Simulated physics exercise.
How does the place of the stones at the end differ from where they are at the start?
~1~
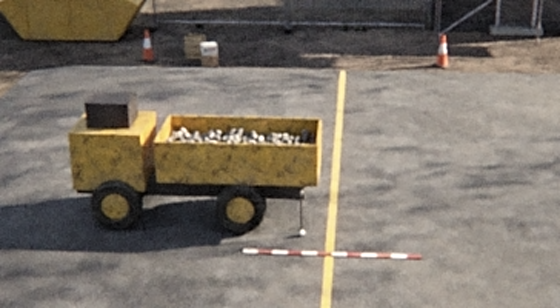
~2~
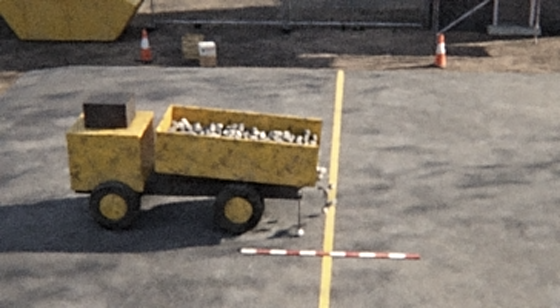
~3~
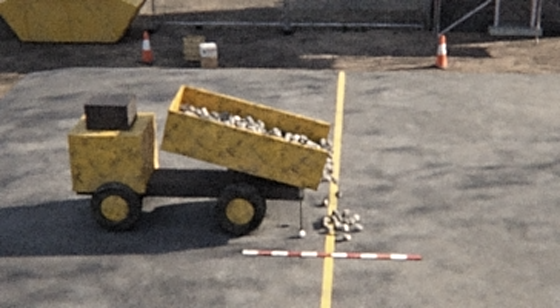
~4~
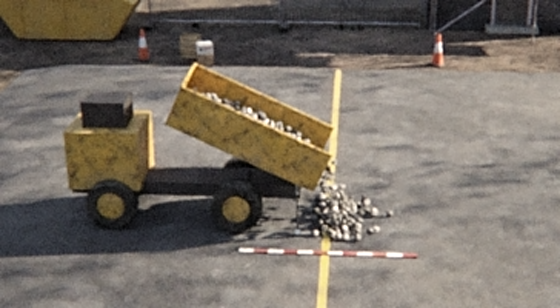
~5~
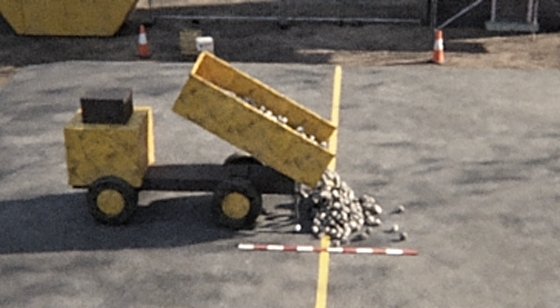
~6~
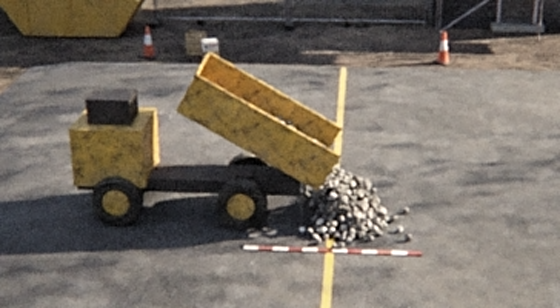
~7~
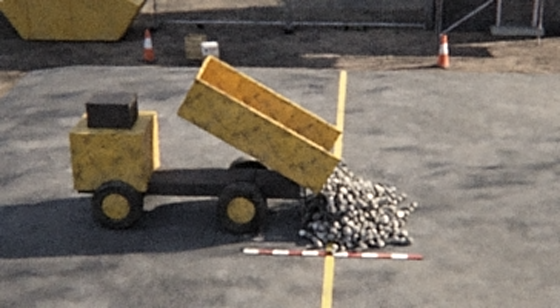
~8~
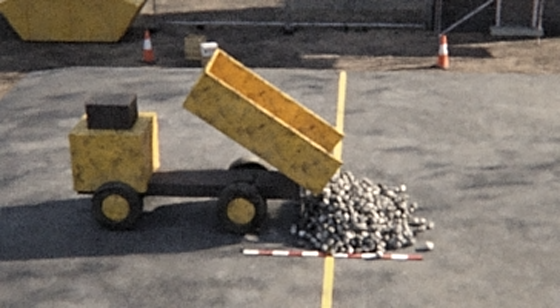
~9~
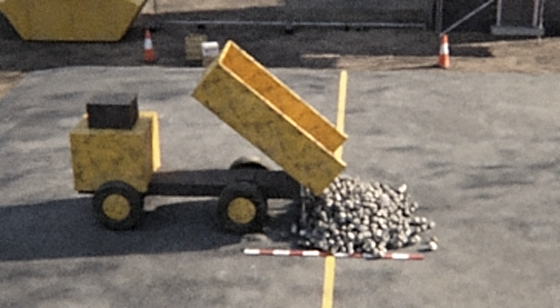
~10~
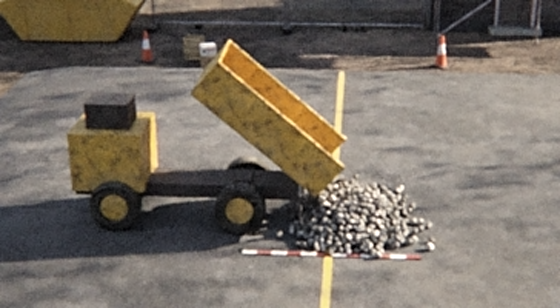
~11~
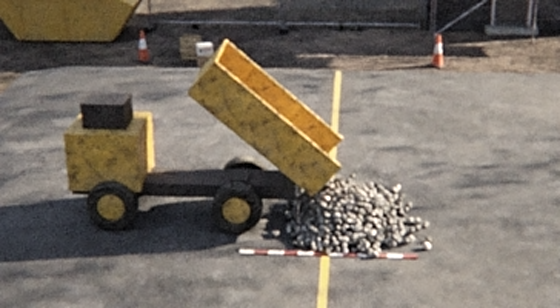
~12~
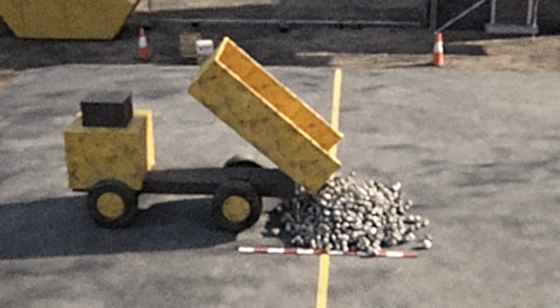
At the start the stones lie in the truck's level body, left of the yellow line. At the end they are lower and further right, heaped on the ground across the line, with most of them past it.
